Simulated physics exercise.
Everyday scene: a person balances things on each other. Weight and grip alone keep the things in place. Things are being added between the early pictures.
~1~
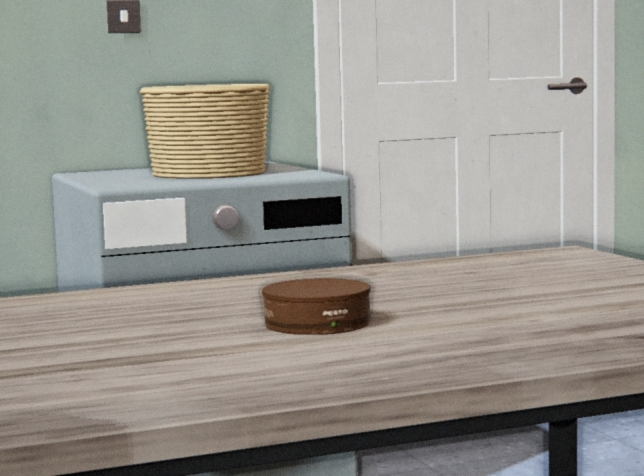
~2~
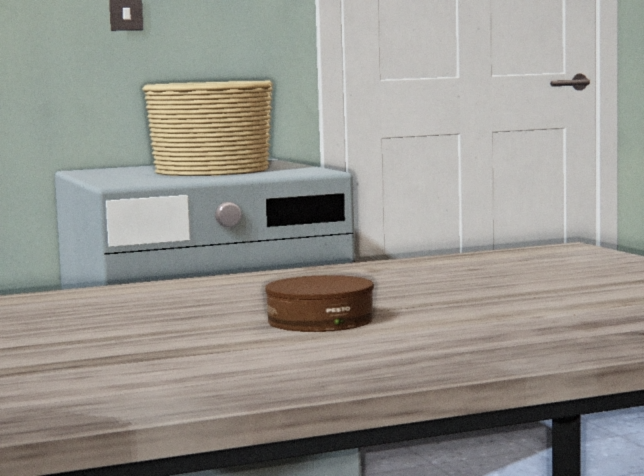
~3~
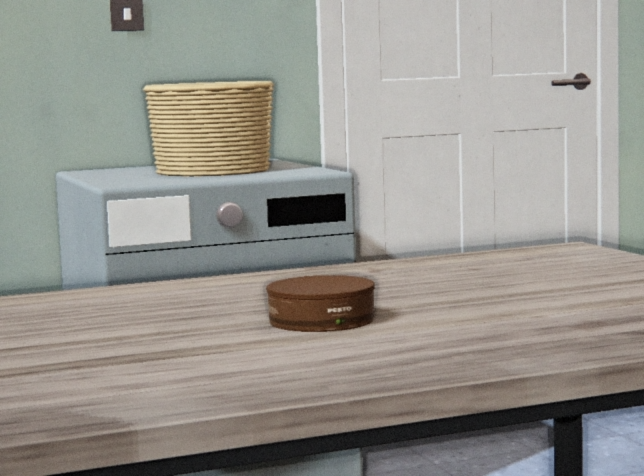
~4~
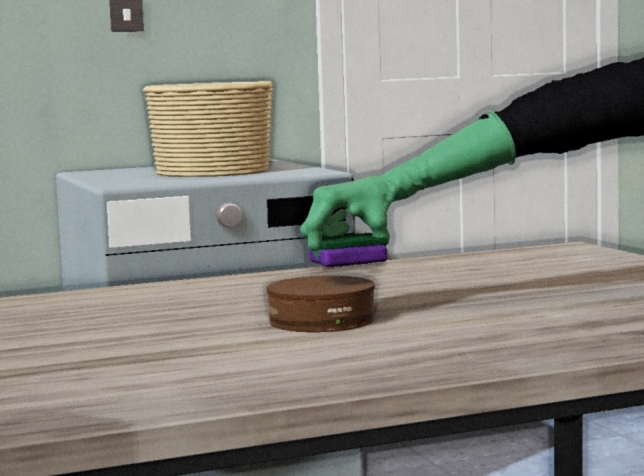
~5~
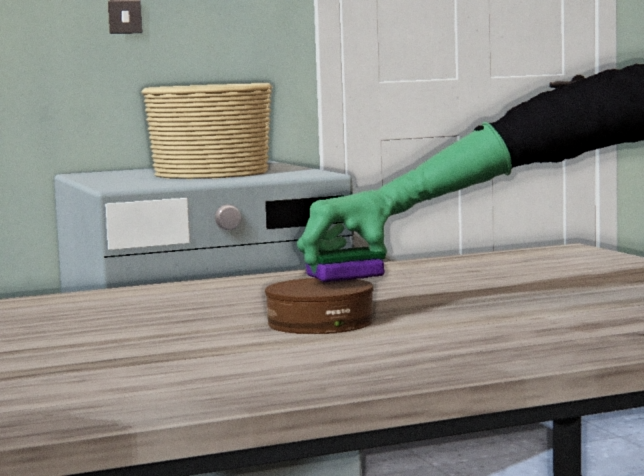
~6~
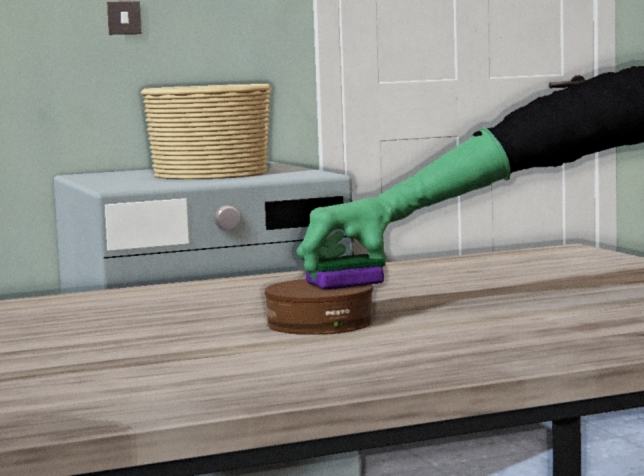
The video shows a round brown tub on a wooden table, with a wicker basket on a cabinet behind. A green-gloved hand comes in from the right holding a purple sponge and lowers it onto the tub's top.
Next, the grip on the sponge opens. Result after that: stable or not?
Basically the pile is secure.
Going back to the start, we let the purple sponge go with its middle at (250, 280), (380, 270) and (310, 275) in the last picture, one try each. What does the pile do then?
Try one: It topples; try two: It topples; try three: It stands firm.
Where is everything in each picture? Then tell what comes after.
In the first picture, the last thing is not in view yet; brown tub (317, 306).
In the second picture, the last thing is not in view yet; brown tub (320, 303).
In the third picture, the last thing is not in view yet; brown tub (321, 303).
In the fourth picture, still above its spot; purple sponge (348, 250); brown tub (321, 303).
In the fifth picture, still above its spot; purple sponge (345, 264); brown tub (320, 305).
In the sixth picture, in place under the hand; purple sponge (345, 272); brown tub (319, 306).
Then, 0.20 s on from there, no change.
Then, 0.60 s on from there, purple sponge resting near (345, 272).
In the end, both unmoved. At the end, from the last picture's camera, purple sponge near (345, 272). The pile stays up.
